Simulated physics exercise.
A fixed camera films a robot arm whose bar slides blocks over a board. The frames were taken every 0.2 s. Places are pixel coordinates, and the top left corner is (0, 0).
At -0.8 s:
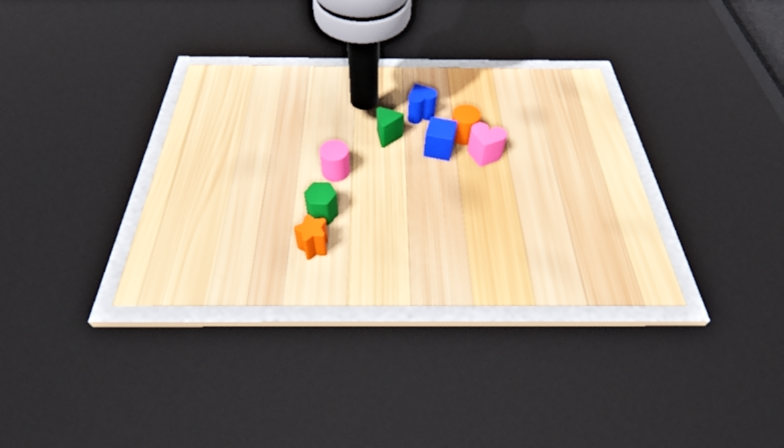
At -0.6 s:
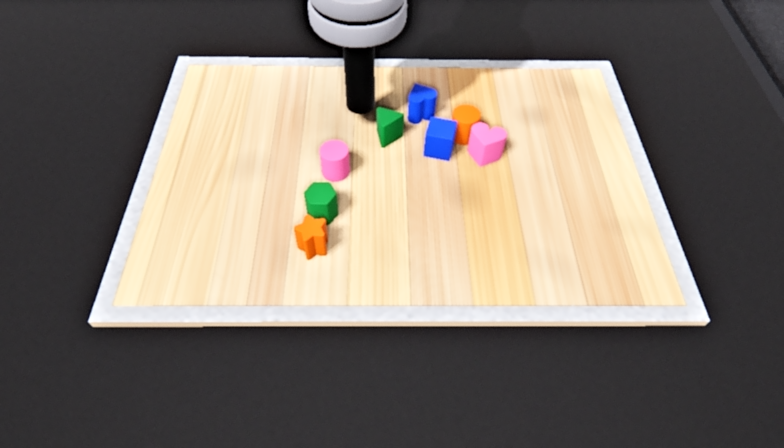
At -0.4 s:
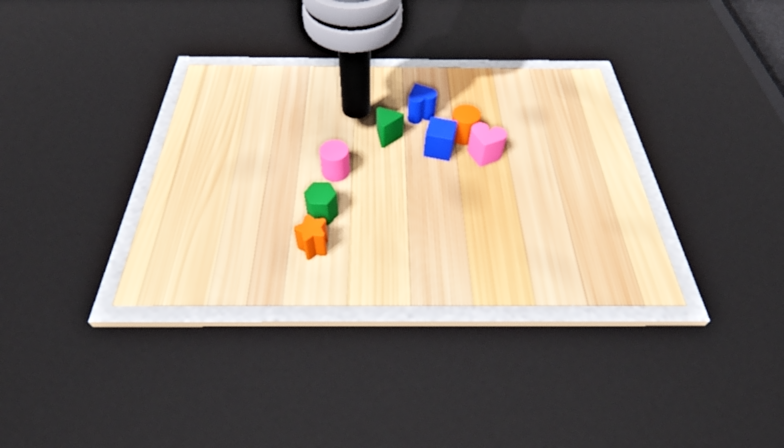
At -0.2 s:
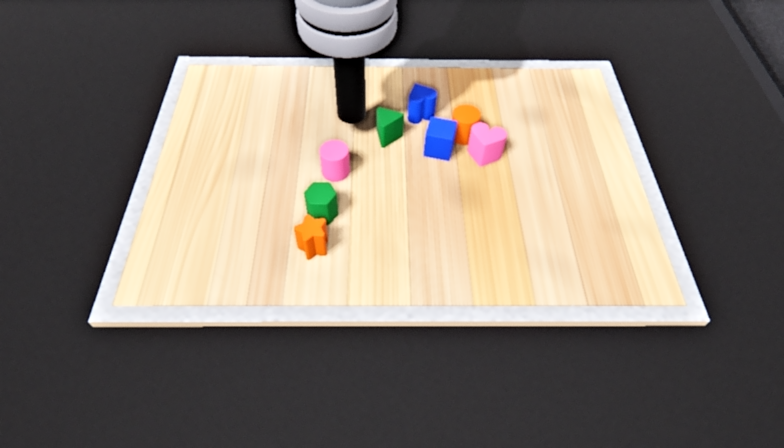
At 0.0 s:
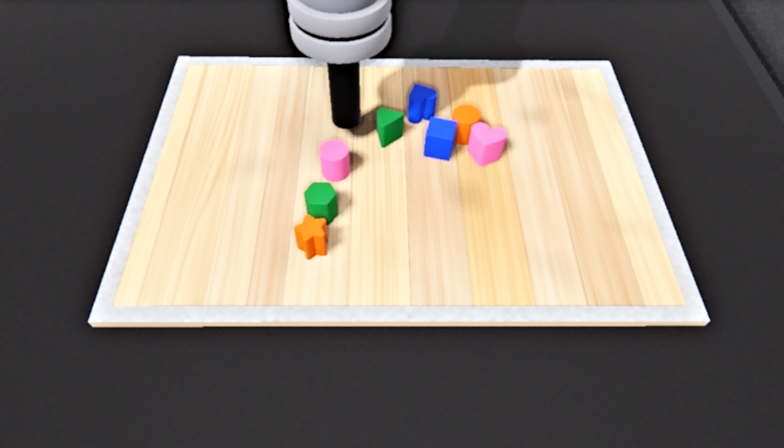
The black bar moves slightly left and toward the viewer while the coloured blocks stay still.
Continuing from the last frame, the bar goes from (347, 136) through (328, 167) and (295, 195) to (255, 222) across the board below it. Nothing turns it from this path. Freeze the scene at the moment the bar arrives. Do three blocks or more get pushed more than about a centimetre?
It seems not.
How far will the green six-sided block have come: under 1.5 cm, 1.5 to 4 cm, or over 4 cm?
My prediction: Between 1.5 and 4 cm.
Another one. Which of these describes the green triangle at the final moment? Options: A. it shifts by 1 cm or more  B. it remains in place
The answer is B.
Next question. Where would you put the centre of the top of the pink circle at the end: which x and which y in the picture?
Final place: (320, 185).
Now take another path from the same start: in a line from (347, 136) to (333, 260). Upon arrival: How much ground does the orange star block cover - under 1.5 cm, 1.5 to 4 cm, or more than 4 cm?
1.5-4 cm.
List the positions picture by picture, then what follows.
Tip of the bar at (364, 101), middles of tops, orange star block at (311, 227), green six-sided block at (320, 192), pink circle at (334, 149), green triangle at (388, 115), in the first frame.
Bar at (361, 105), nothing pushed, in the second frame.
Bar at (356, 109), nothing pushed, in the third frame.
Bar at (352, 114), nothing pushed, in the fourth frame.
Bar at (346, 120), orange star block at (311, 227), green six-sided block at (320, 192), pink circle at (334, 149), green triangle at (388, 115), in the fifth frame.
On the path given first. One third of the way, bar at (326, 151); pink circle at (328, 167).
Two thirds of the way, bar at (292, 179); orange star block at (311, 230); green six-sided block at (326, 209), turned 30° clockwise; pink circle at (320, 185).
At the end, bar at (251, 207); orange star block at (311, 230); green six-sided block at (326, 209), turned 30° clockwise; pink circle at (320, 185); green triangle unmoved.
